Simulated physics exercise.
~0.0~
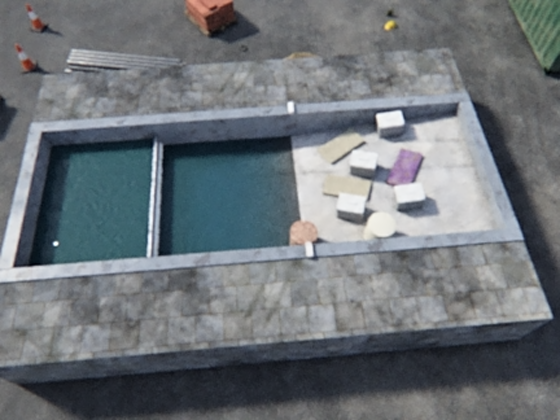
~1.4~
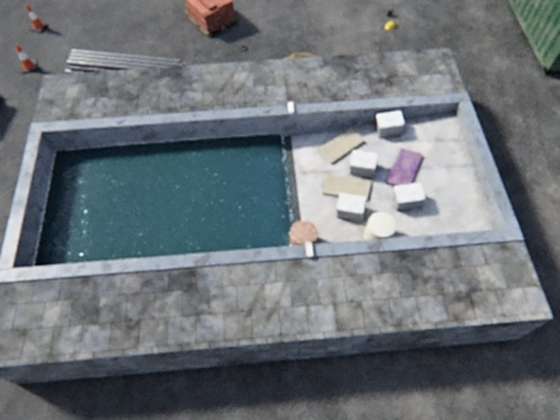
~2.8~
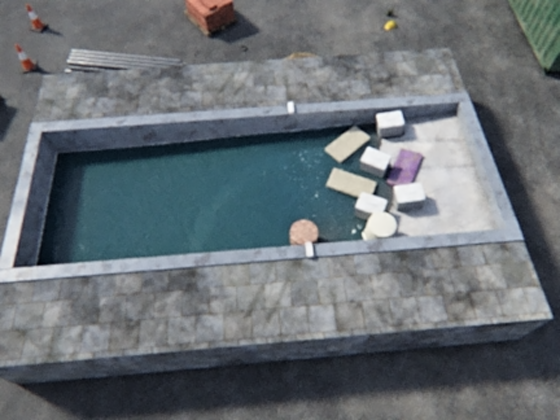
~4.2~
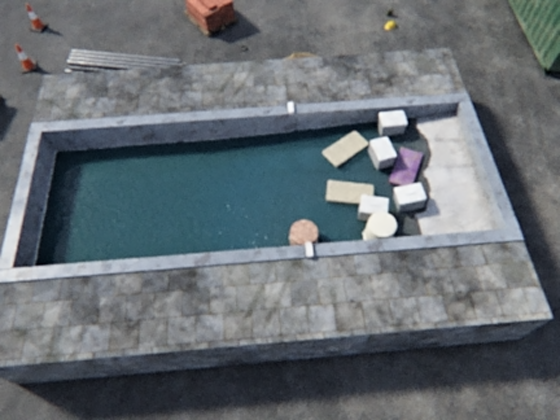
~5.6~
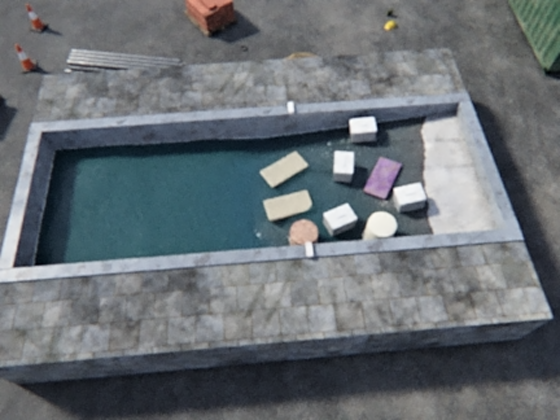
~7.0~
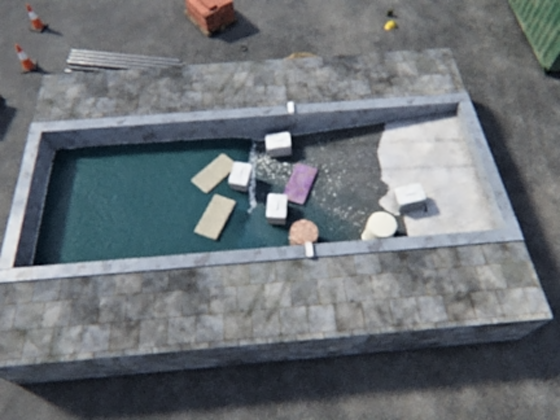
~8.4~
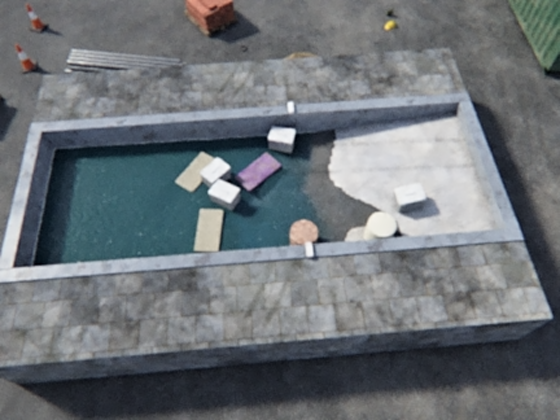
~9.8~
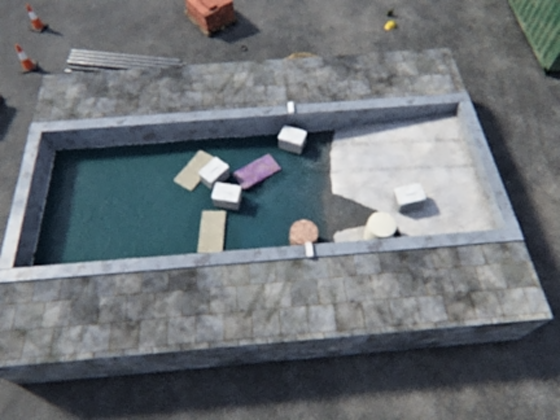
The clip shows a stone basin where penned water surges right up a pale ramp once a divider disappears, nudging white blocks and flat floats, then draws back leftward, carrying most into the pool, including the purple one, while a white block and round piece remain on the ramp.
